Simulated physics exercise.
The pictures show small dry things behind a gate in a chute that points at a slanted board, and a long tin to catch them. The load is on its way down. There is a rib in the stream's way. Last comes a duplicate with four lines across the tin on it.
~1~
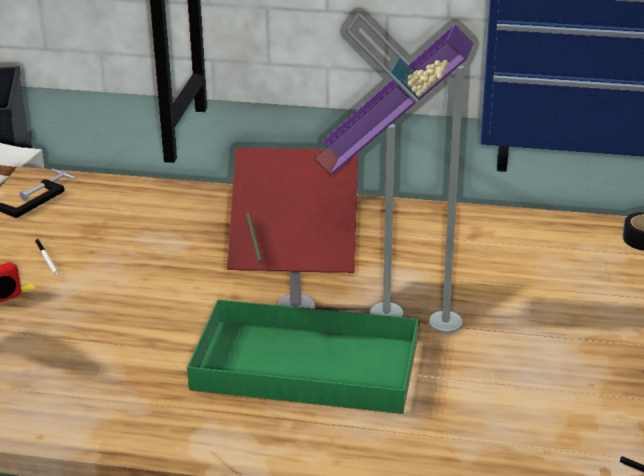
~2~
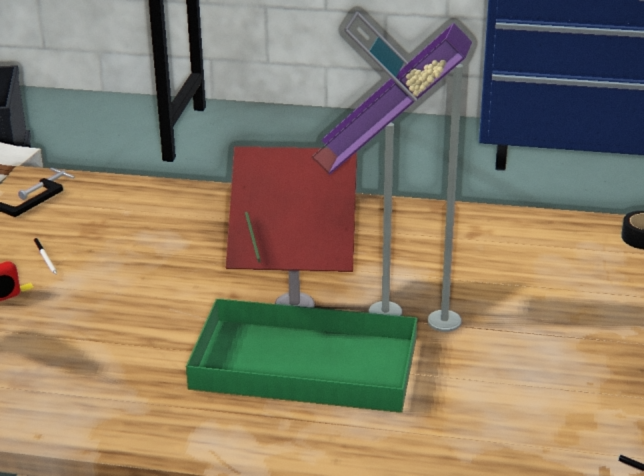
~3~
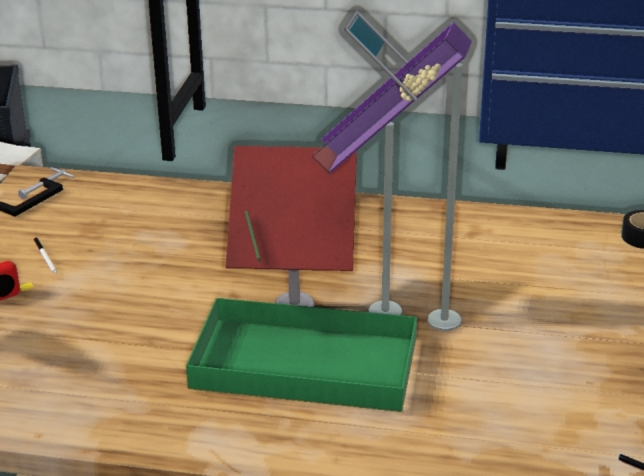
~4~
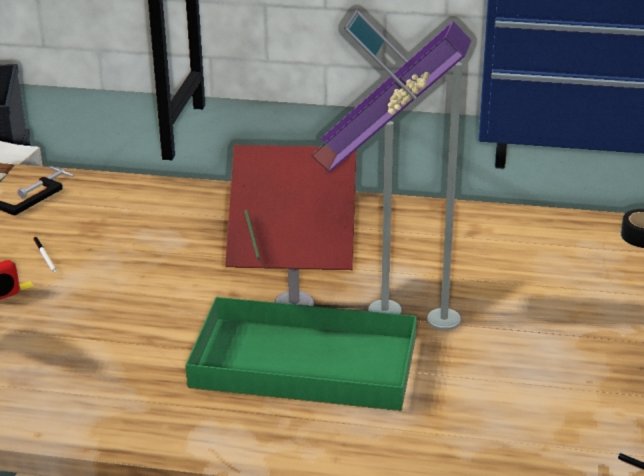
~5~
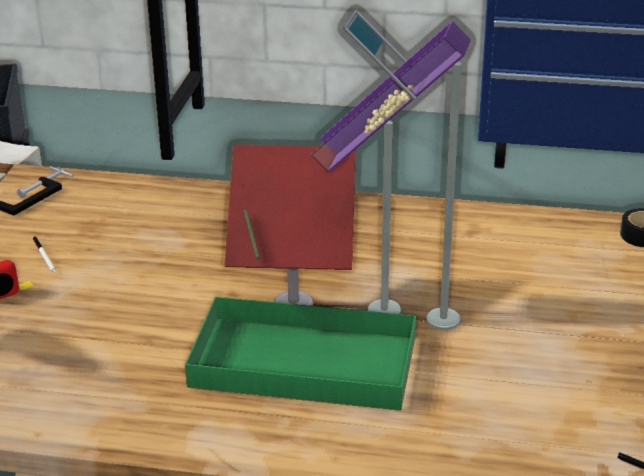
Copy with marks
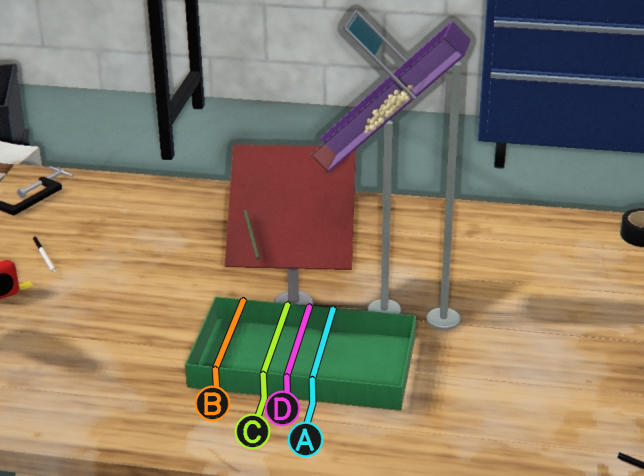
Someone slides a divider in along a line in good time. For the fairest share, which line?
Best: C.
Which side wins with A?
More lands on the left.
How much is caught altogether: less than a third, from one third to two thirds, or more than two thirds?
About that: More than two thirds.
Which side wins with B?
Right.
On the marked copy, line A crosses the front rim at (312, 378); line B crosses the front rim at (215, 367); line C crosses the front rim at (263, 372); line D crosses the front rim at (287, 375).
With A, of what is caught, nearly all on the left of the divider, a small part on the right.
With B, of what is caught, a stray few on the left of the divider, nearly all on the right.
With C, of what is caught, about half on the left of the divider, about half on the right.
With D, of what is caught, nearly all on the left of the divider, a small part on the right.
